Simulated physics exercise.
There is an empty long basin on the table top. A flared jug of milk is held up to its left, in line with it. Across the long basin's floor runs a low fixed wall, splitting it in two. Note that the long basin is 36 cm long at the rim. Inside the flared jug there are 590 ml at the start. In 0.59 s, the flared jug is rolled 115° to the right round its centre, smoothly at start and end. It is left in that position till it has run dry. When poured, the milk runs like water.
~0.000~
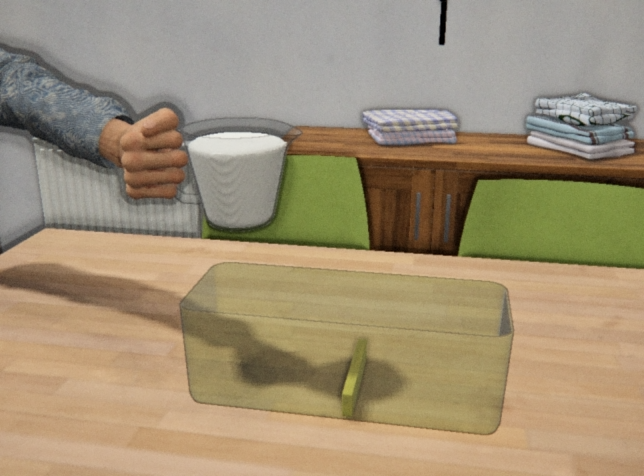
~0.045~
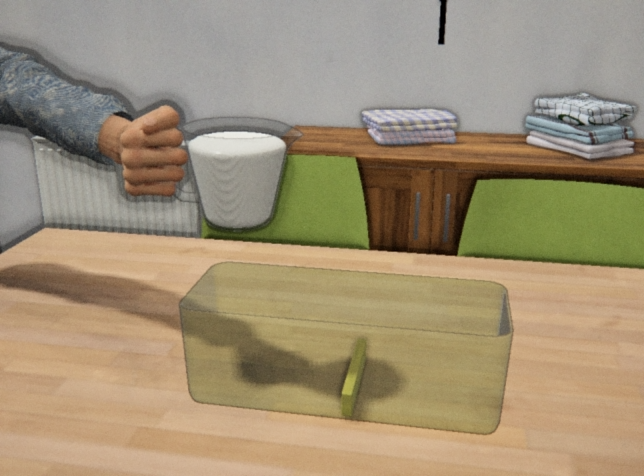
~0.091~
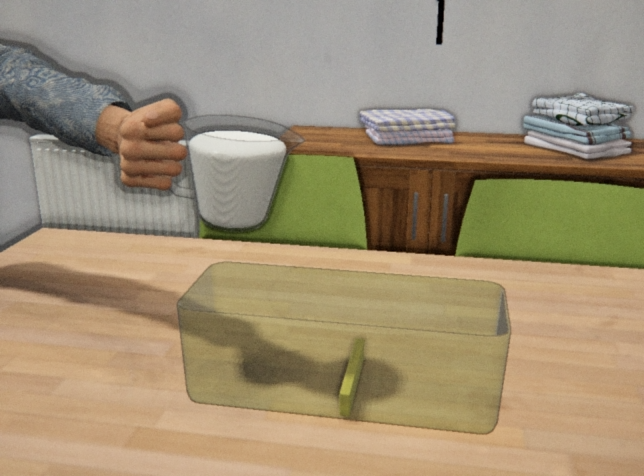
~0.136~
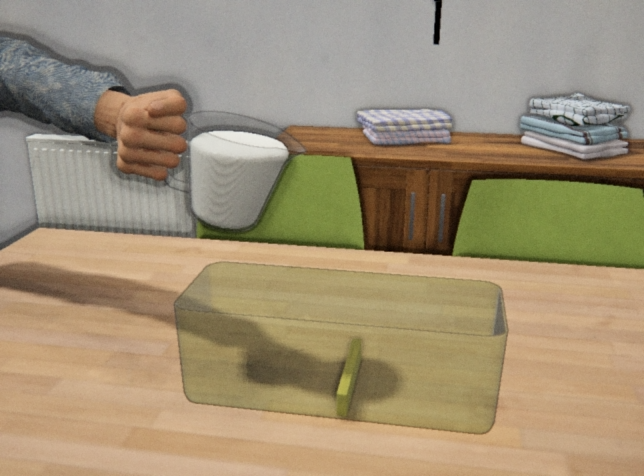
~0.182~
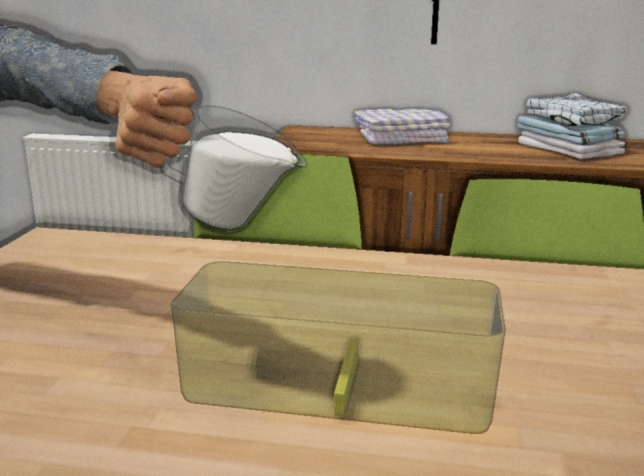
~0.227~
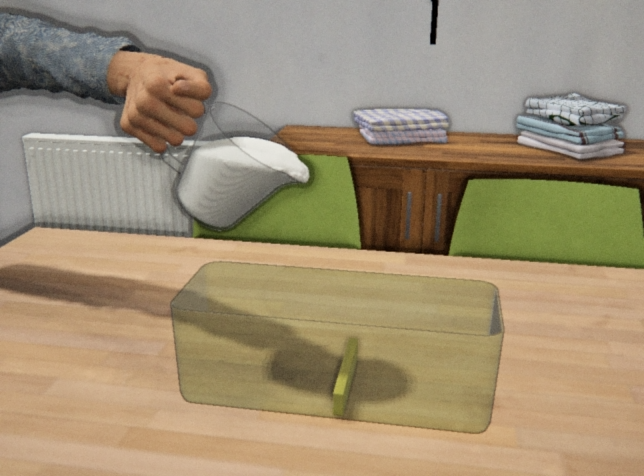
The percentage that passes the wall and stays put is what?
It is about 36 per cent.
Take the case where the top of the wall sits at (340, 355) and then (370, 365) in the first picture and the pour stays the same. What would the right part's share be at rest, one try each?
Respectively 45 and 15 %.
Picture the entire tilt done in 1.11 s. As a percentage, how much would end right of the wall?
Result under that change: Approx. 50 %.
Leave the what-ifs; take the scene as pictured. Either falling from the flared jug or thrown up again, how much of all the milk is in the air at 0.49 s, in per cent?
Roughly 28 percent.
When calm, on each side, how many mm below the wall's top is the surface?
For the left, around 16 mm; for the right, around 20 mm.
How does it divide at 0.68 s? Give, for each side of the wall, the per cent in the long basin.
Lab note: Left near 62 %, right near 30.
After 0.49 s the tilt is 106° and 31 per cent is still to pour, 18 is left of the wall and 23 right of it.
After 0.68 s the tilt is 115° and 1 per cent is still to pour, 63 is left of the wall and 31 right of it.
After 0.87 s the tilt is 115° and 0 per cent is still to pour, 62 is left of the wall and 35 right of it.
After 1.09 s the tilt is 115° and 0 per cent is still to pour, 61 is left of the wall and 36 right of it.
In the end 61 per cent lies left of the wall, 36 right of it and 3 outside.
